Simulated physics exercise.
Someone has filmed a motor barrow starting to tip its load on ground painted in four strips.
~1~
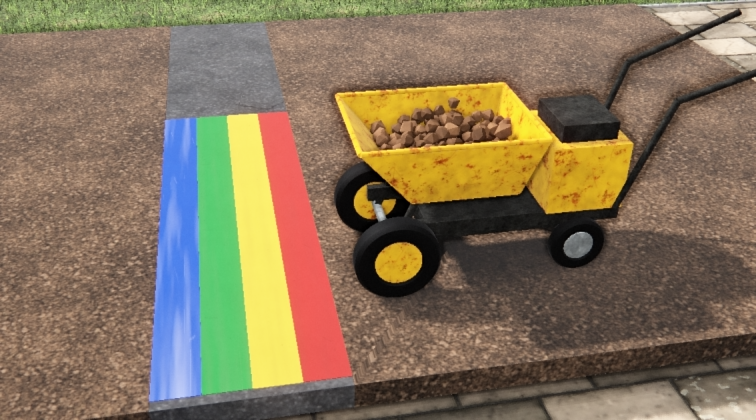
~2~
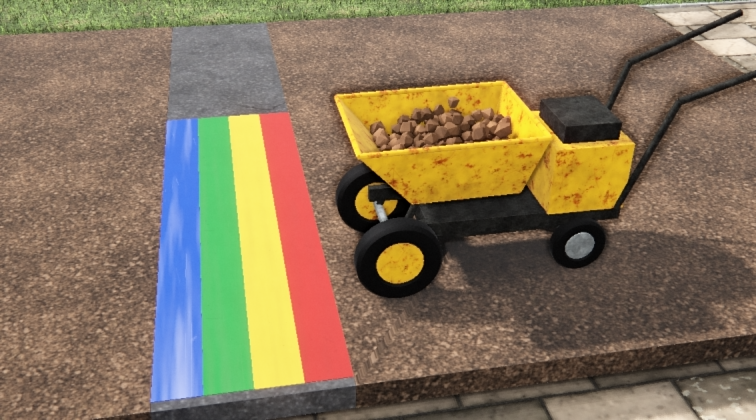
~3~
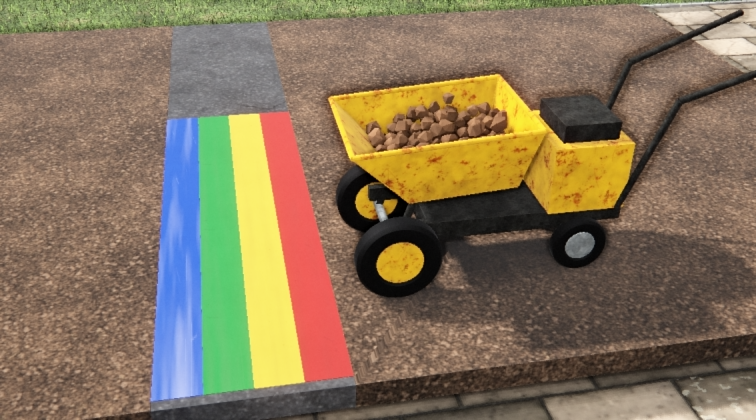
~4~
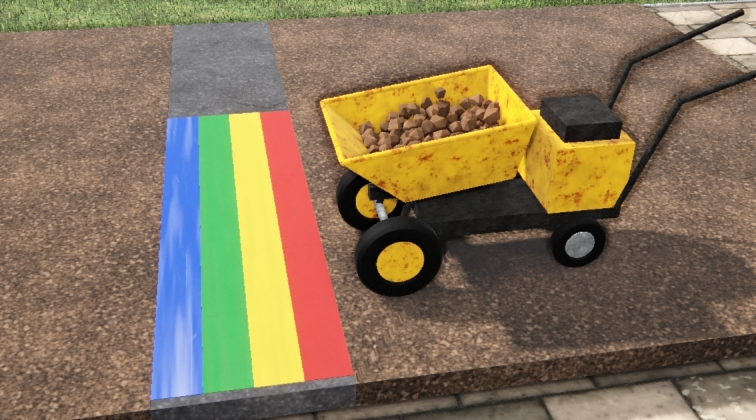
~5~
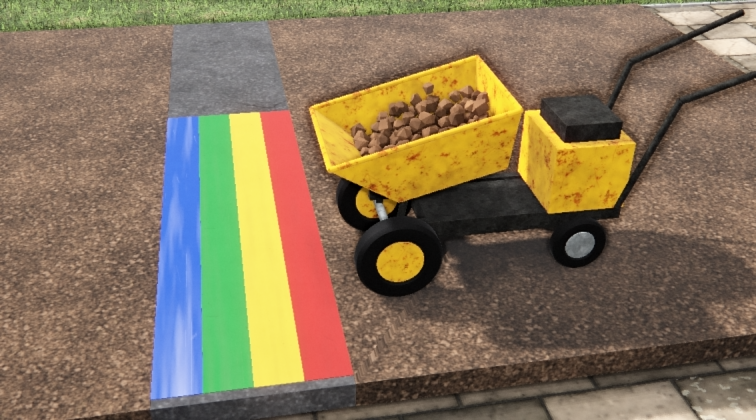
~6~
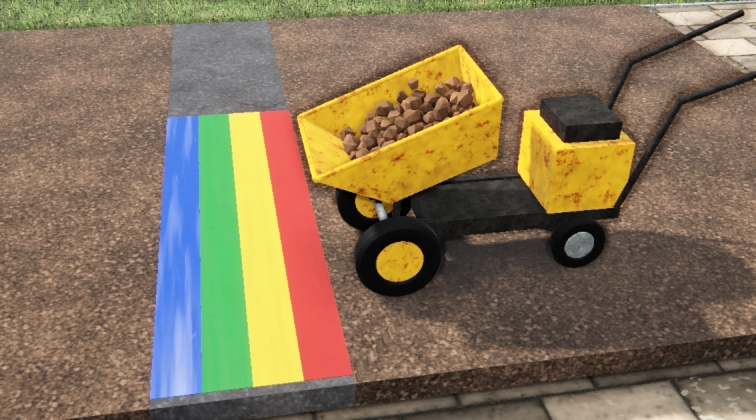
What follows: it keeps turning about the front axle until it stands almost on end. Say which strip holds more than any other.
Most lies over the green band.
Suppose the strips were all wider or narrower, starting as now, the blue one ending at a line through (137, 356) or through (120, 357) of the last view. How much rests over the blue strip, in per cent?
About 10 and 10 per cent.
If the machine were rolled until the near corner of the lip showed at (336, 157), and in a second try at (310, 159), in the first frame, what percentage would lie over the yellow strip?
About 0 and 0 per cent.
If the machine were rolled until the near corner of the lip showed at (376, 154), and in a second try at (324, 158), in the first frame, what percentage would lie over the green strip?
Near 30 % and 20 %.
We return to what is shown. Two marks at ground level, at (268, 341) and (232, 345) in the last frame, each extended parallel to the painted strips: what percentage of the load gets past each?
In turn 80 and 60 in a hundred.
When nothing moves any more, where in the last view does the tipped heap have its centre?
At about (209, 271).
Soon, skip tipped steeply; all in the skip.
A while on, skip tipped right over; about half in the skip; a small part over the yellow strip; about a third over the green strip; a stray few over the blue strip.
Towards the end, skip tipped right over; about a quarter in the skip; a small part over the yellow strip; about a third over the green strip; about a quarter over the blue strip; a small part off the paint.
Finally, skip tipped right over; about a quarter in the skip; none over the red strip; a small part over the yellow strip; about a third over the green strip; about a quarter over the blue strip; a small part off the paint.
